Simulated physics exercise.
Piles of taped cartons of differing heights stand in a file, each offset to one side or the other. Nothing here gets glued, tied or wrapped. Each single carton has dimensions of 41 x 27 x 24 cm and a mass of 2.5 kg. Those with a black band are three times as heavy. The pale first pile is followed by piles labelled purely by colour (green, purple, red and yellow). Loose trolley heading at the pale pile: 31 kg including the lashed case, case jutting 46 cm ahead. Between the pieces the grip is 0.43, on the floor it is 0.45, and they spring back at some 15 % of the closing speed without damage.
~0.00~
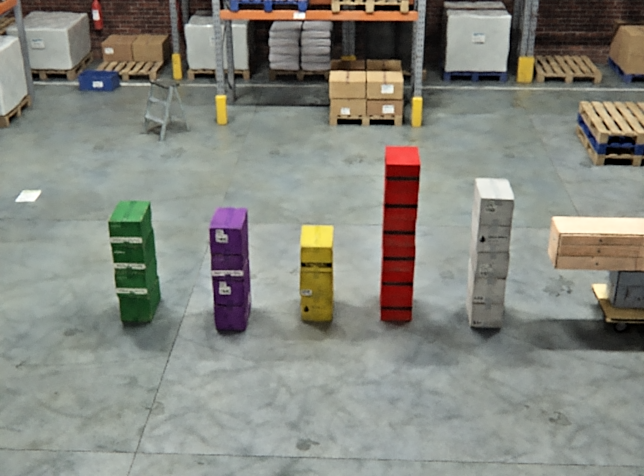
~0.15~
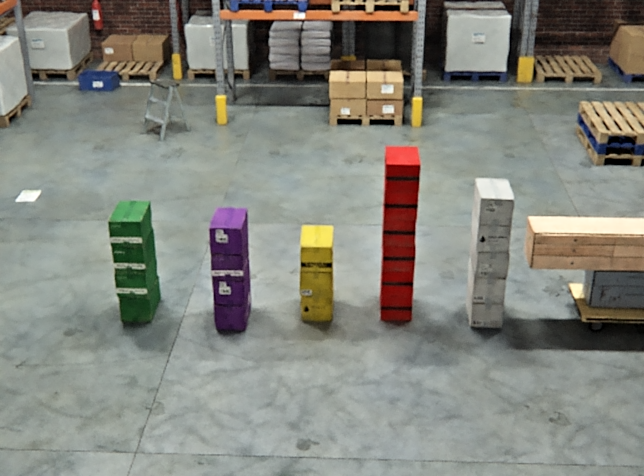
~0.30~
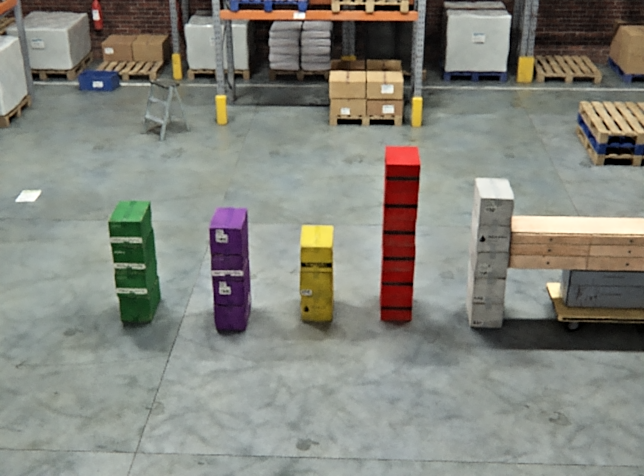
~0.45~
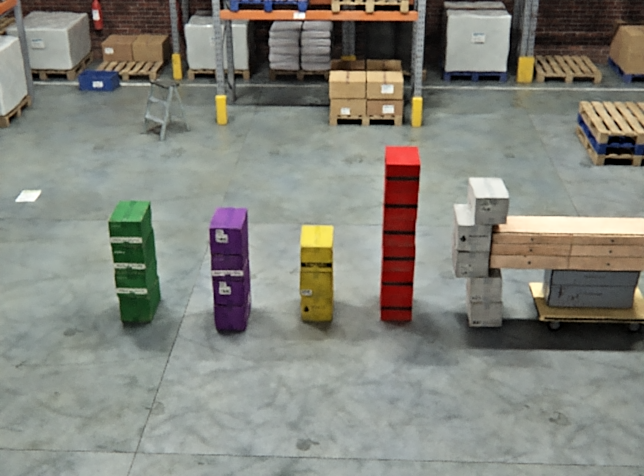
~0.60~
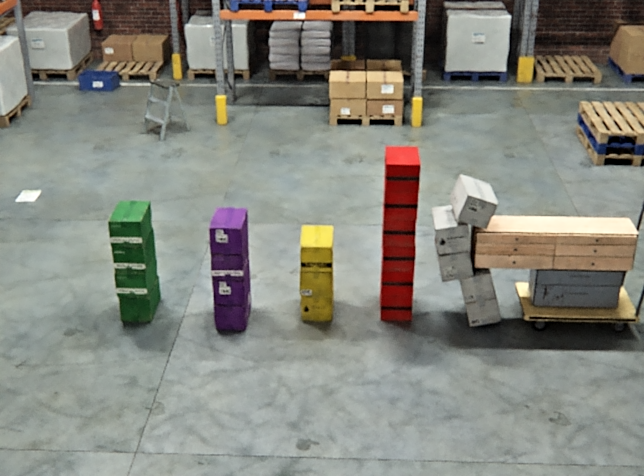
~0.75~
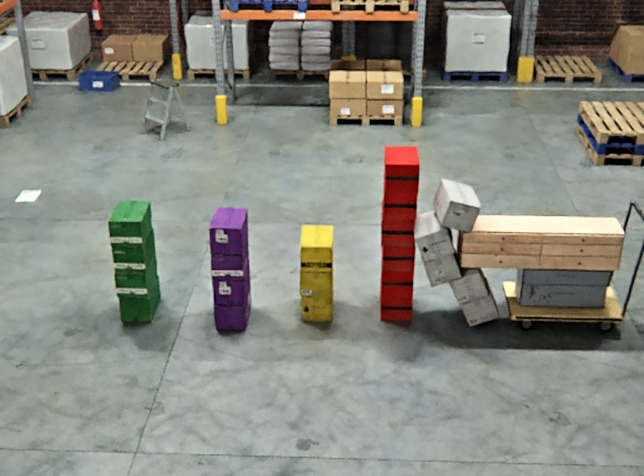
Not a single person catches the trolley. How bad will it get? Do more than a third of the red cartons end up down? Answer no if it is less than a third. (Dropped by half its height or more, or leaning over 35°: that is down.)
No, fewer than a third.
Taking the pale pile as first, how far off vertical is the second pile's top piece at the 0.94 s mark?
It leans around 0°.
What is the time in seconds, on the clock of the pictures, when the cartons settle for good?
1.5 s, give or take.
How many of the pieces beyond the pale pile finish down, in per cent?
I'd put it at roughly 0 per cent of them.
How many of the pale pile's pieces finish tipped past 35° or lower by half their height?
Count: 2 pale pieces.
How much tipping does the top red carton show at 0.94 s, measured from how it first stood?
Some 0°.
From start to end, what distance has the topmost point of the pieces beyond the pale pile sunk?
0 cm.
Around 0.82 s, 0 of the pale pile down; none of the 6 red cartons down (0 of 17 in all colours); top red carton unmoved.
Around 0.94 s, 0 of the pale pile down; none of the 6 red cartons down (0 of 17 in all colours); top red carton displaced 49 mm.
Around 1.22 s, 2 of the pale pile down; none of the 6 red cartons down (0 of 17 in all colours); top red carton tipped 5°.
Finally (1.9 s), 2 of the pale pile down; none of the 6 red cartons down (0 of 17 in all colours); top red carton tipped 5°; top purple carton unmoved. That is 0 per cent. Seen by the last camera, middles, top red carton near (385, 168), top purple carton near (229, 231).
